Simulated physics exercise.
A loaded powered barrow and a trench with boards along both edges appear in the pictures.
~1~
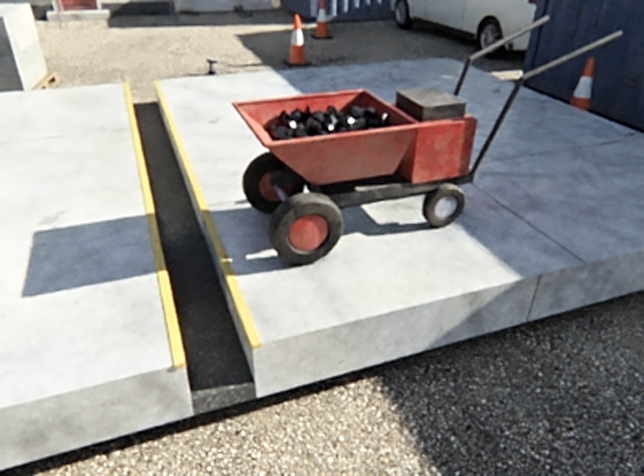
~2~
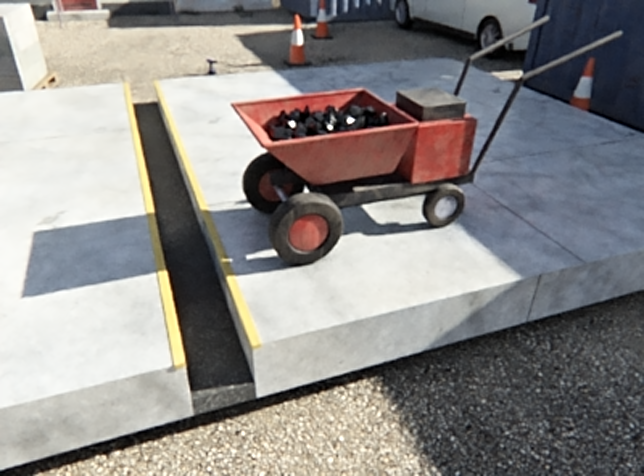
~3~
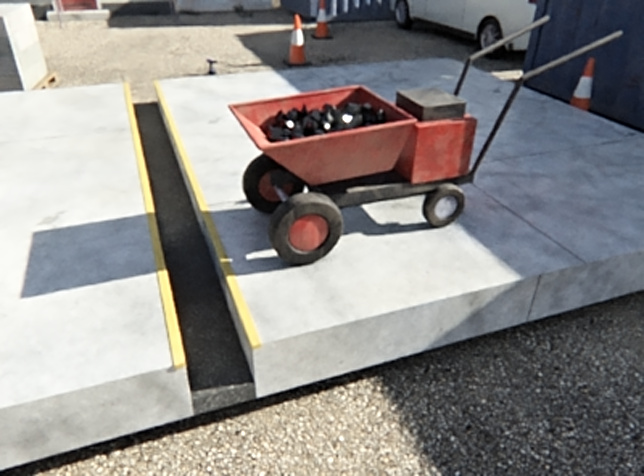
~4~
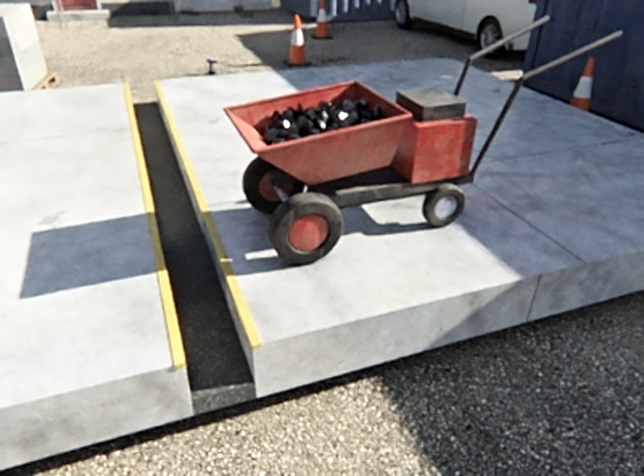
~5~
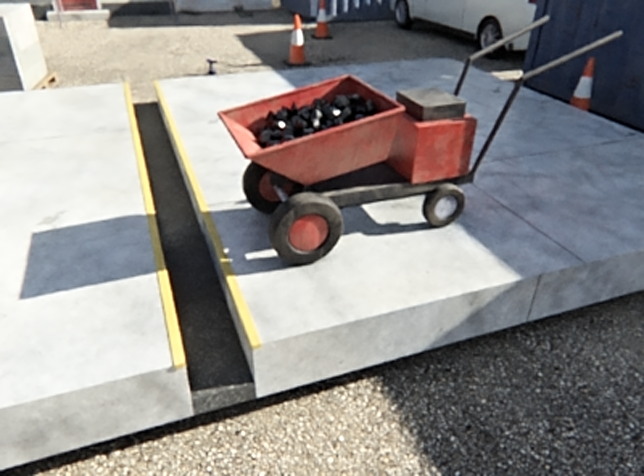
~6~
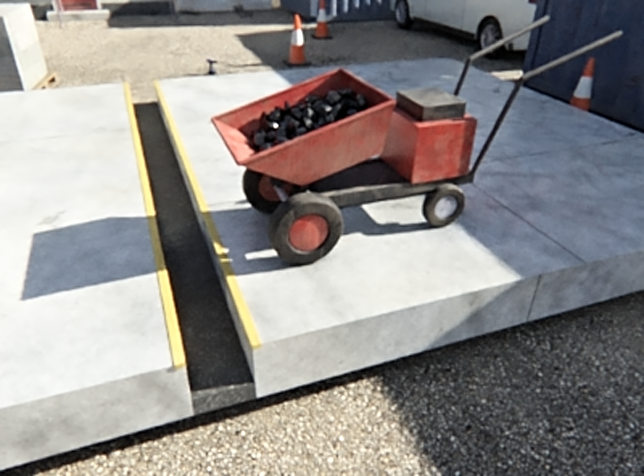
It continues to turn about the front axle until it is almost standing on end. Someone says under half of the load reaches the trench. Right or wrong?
Wrong, over half reaches it.
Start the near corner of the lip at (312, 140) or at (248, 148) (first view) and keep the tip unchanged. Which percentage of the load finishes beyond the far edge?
Around 0 and 50 per cent respectively.
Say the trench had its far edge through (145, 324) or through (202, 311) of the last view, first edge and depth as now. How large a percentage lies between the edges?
Estimated share: Try 1 approx. 100 in a hundred, try 2 approx. 10 in a hundred.
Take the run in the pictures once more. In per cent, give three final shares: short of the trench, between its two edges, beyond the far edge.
Short about 0 %, between about 80 %, beyond about 20 %.
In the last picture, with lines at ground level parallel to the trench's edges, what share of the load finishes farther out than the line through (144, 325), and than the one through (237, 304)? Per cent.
Around 20 per cent for the first, around 100 per cent for the second.
Just after the last frame, skip tipped steeply; every one in the skip.
A moment on, skip tipped right over; roughly a third in the skip; roughly half in or heaped over the trench; about a tenth beyond it.
Further on, skip tipped right over; the larger part in or heaped over the trench; roughly a quarter beyond it.
When it is over, skip tipped right over; the larger part in or heaped over the trench; roughly a quarter beyond it.
